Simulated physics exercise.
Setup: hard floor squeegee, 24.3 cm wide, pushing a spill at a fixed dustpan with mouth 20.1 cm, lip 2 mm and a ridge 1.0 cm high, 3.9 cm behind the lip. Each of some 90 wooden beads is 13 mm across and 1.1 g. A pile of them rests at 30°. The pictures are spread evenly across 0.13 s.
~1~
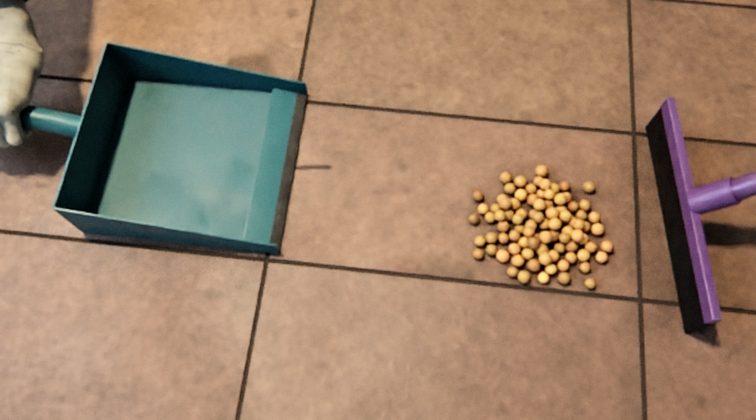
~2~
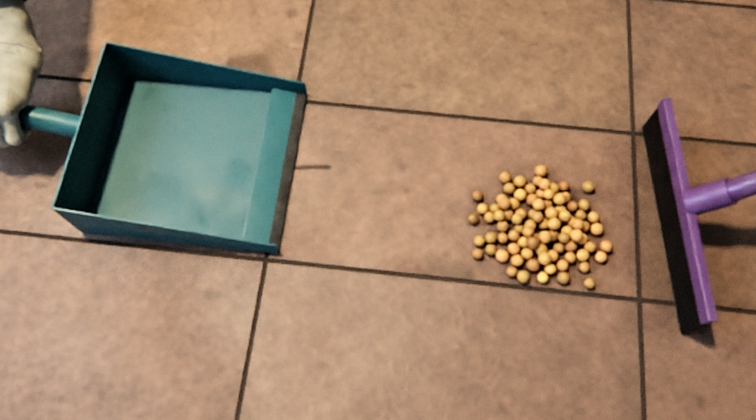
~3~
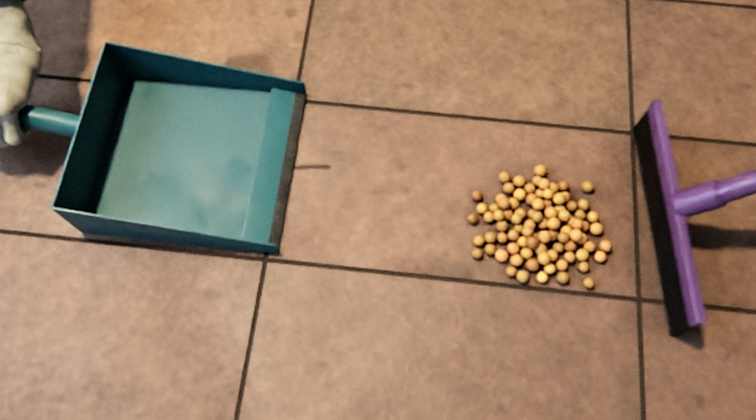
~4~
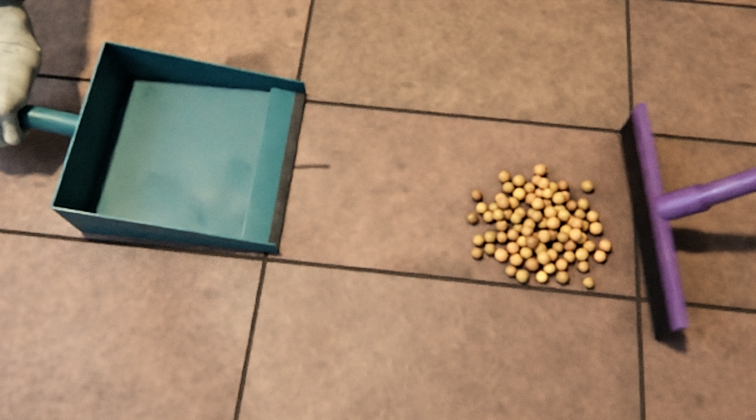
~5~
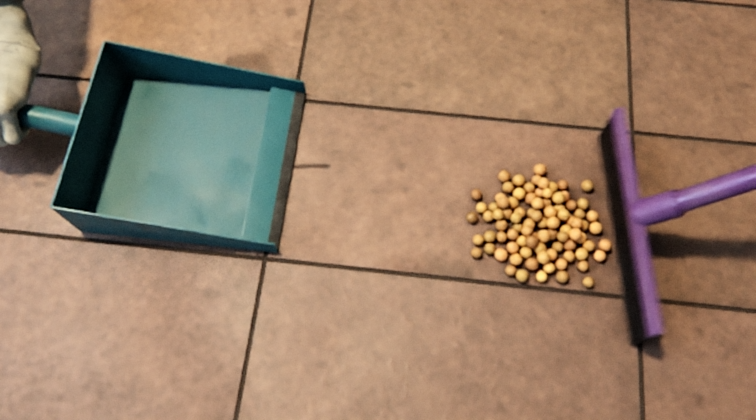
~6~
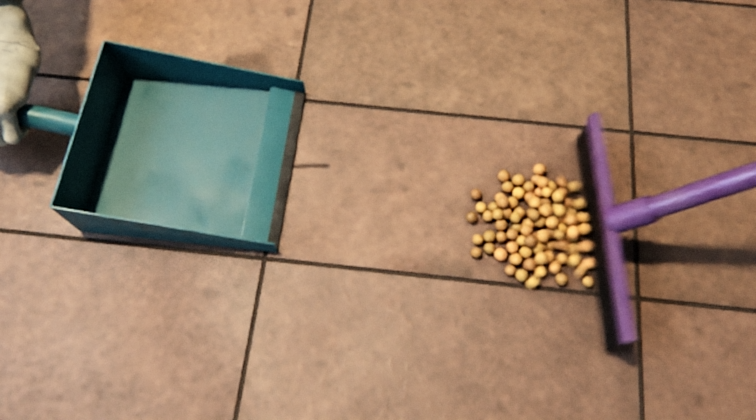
On a brown tiled floor, a purple squeegee sliding left into a pile of wooden beads while a gloved hand holds a teal dustpan.
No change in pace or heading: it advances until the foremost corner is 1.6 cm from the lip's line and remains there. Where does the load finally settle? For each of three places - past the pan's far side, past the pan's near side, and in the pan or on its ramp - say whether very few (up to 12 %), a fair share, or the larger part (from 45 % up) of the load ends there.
Far side: Very few, near side: The larger part, pan: A fair share.
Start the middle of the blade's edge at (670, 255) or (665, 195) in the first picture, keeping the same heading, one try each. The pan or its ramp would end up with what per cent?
The two tries give some 10 % and some 20 %.
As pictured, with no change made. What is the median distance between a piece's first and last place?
The figure is about 48 cm.
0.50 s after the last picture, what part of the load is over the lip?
Near 25 per cent so far.
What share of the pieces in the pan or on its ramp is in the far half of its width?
About 30 %.
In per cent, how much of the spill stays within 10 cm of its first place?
Around 0 percent.
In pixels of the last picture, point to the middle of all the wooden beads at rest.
When it all comes to rest, the middle is near (102, 314).
Then, 0.15 s after the last picture, middle of the blade 18 cm from the lip; 0 % over the lip, far side 0 %, near side 35 %.
Then, 0.26 s after the last picture, middle of the blade 7 cm from the lip; 0 % over the lip, far side 0 %, near side 50 %.
Then, 0.50 s after the last picture, middle of the blade 3 cm from the lip; 25 % over the lip, far side 5 %, near side 55 %.
In the end, far side 5 %, near side 55 %, pan 15 %, in front of the lip or behind the blade 25 %.
